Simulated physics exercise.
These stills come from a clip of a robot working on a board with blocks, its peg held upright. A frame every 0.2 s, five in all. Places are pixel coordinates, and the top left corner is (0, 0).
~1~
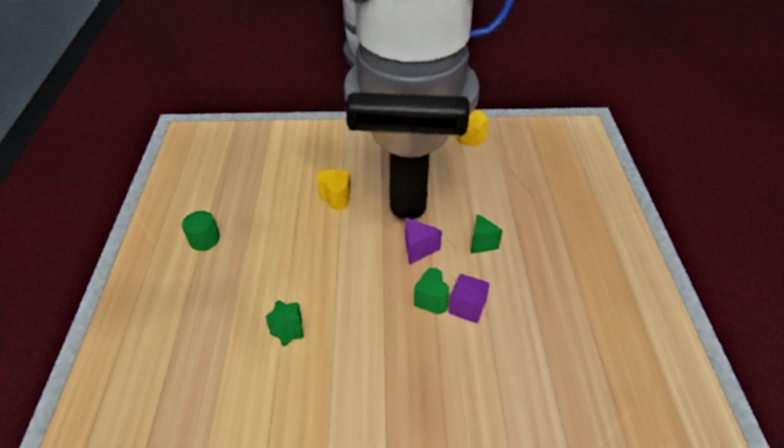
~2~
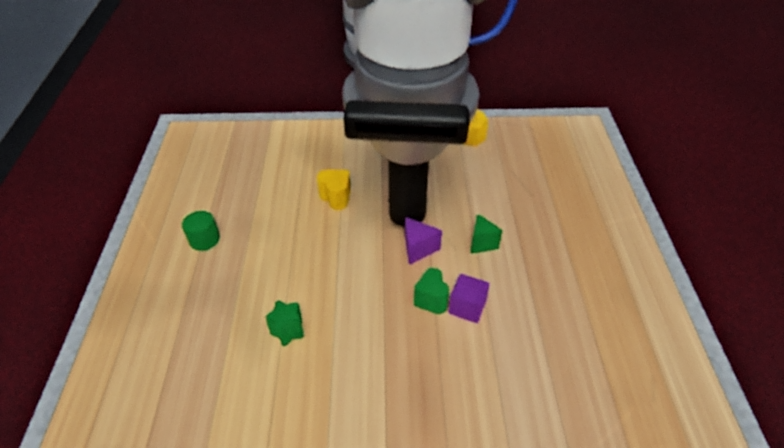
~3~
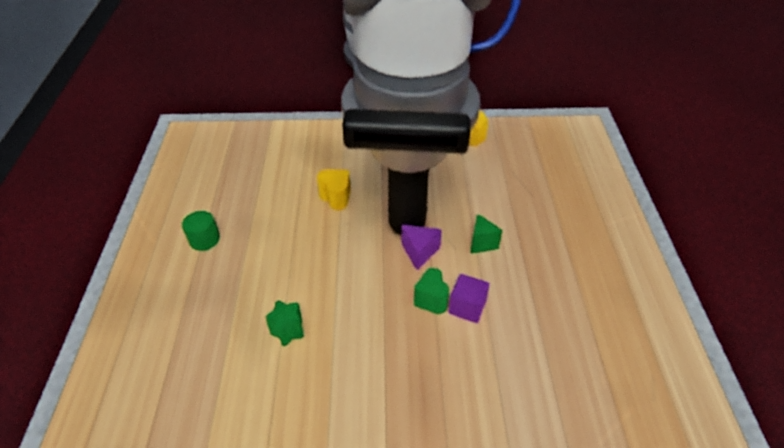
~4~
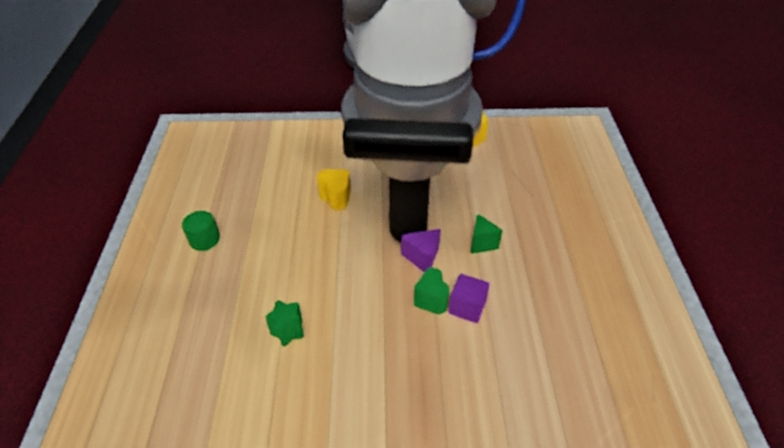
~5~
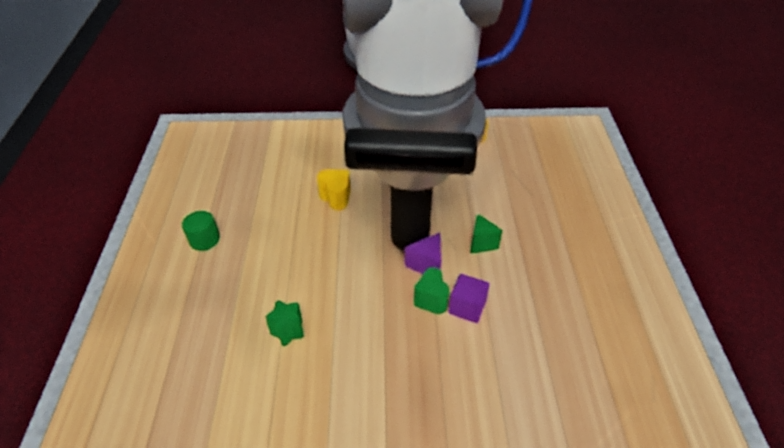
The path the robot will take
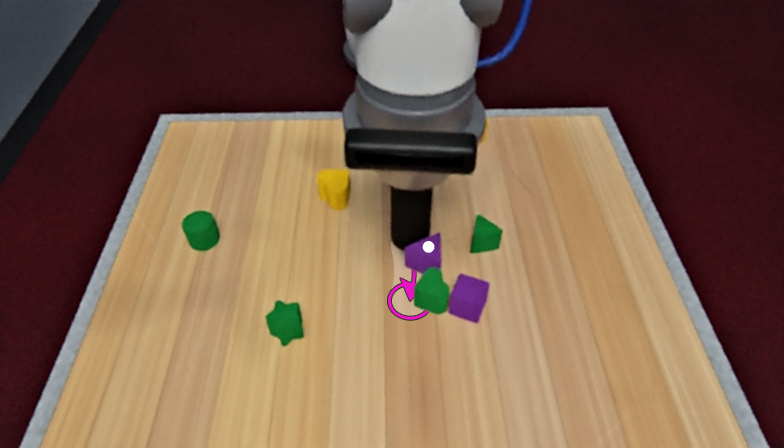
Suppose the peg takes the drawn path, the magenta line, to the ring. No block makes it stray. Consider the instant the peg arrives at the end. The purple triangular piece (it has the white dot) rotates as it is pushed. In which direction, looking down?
From above, it looks like the purple triangular piece goes counterclockwise.
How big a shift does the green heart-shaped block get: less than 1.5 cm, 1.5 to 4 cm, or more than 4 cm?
The block shifts between 1.5 and 4 cm.
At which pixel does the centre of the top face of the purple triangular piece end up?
In the picture, it is at (448, 272).
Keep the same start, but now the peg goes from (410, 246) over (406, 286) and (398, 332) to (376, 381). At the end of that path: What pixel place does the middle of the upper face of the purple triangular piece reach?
Top centre: (441, 267).
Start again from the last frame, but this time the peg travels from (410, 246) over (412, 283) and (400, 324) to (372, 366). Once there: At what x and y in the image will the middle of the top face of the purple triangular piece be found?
It ends at (447, 271).
Drawn move, from (410, 246) by way of (414, 272) to (410, 301); the dot is on the purple triangular piece.
The first path, step by step. Halfway along, peg at (414, 266); purple triangular piece at (444, 269), turned 40° anticlockwise; green heart-shaped block at (437, 294), turned 40° clockwise; purple four-sided block at (475, 291), turned 15° clockwise.
At the end, peg at (410, 293); purple triangular piece at (448, 272), turned 45° anticlockwise; green heart-shaped block at (440, 301), turned 20° clockwise; purple four-sided block at (478, 293), turned 15° clockwise; green triangular piece still.
